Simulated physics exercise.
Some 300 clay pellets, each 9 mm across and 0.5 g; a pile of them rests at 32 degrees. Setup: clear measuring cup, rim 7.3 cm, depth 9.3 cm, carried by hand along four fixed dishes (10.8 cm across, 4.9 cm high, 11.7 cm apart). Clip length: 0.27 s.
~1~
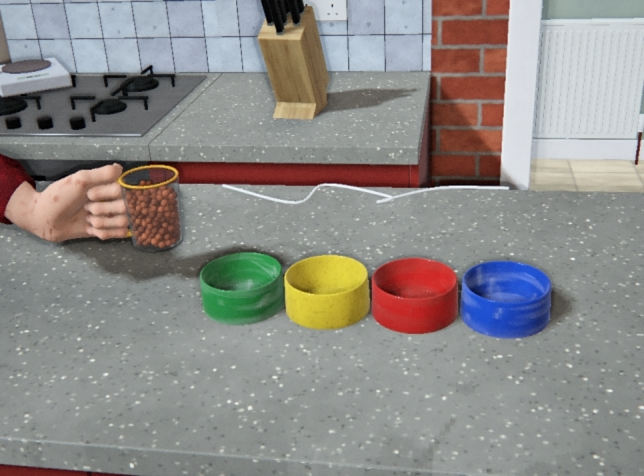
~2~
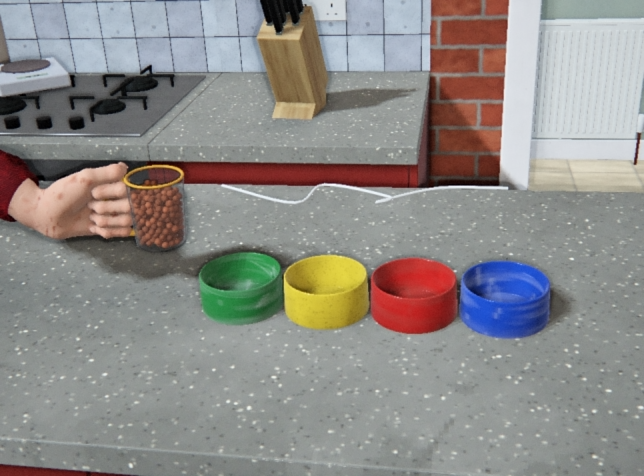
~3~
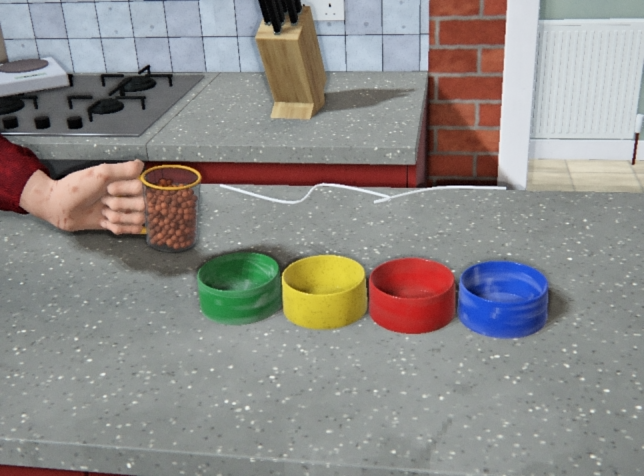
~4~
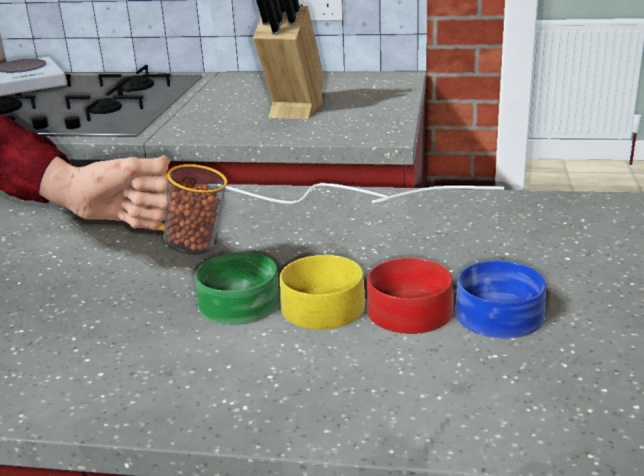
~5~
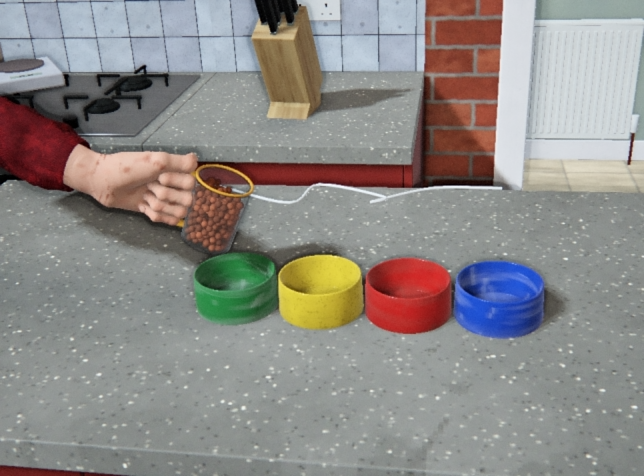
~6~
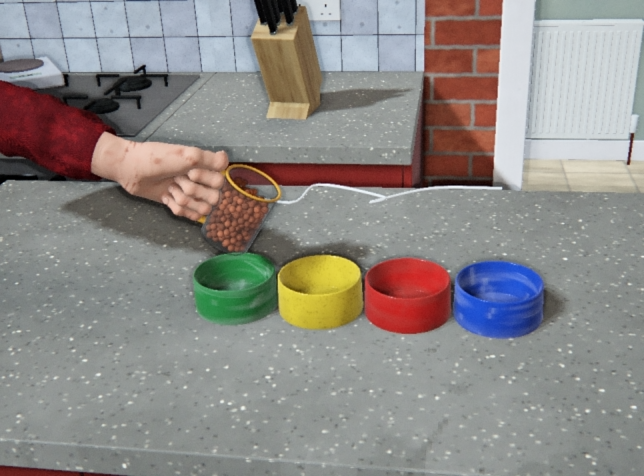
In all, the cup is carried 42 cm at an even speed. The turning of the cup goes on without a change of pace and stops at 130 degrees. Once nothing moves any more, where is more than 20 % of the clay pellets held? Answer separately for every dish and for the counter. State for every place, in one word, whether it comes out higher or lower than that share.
Red: Lower, blue: Higher, green: Lower, yellow: Lower, counter: Higher.
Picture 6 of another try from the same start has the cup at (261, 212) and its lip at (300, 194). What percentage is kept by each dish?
Red: 0 / blue: 80 / green: 0 / yellow: 0.
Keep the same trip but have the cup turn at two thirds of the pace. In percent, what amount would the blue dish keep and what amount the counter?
Result - blue: 90; counter: 10.
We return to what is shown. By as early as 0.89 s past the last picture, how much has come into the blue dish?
I'd say around 70 per cent.
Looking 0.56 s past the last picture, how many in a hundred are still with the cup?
Roughly 60 %.
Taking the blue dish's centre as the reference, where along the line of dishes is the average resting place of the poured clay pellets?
Offset: About 5 cm, rightward.
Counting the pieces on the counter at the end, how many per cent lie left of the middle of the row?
Share on that side: Roughly 0 %.
Then, 0.34 s after the last picture, tilt 79 degrees; cup holds 100 %.
Then, 0.56 s after the last picture, tilt 112 degrees; cup holds 60 %, blue 20 %.
Then, 0.89 s after the last picture, tilt 130 degrees; cup holds 0 %, blue 70 %.
In the end, red 0 %, blue 70 %, green 0 %, yellow 0 %, counter 30 %.
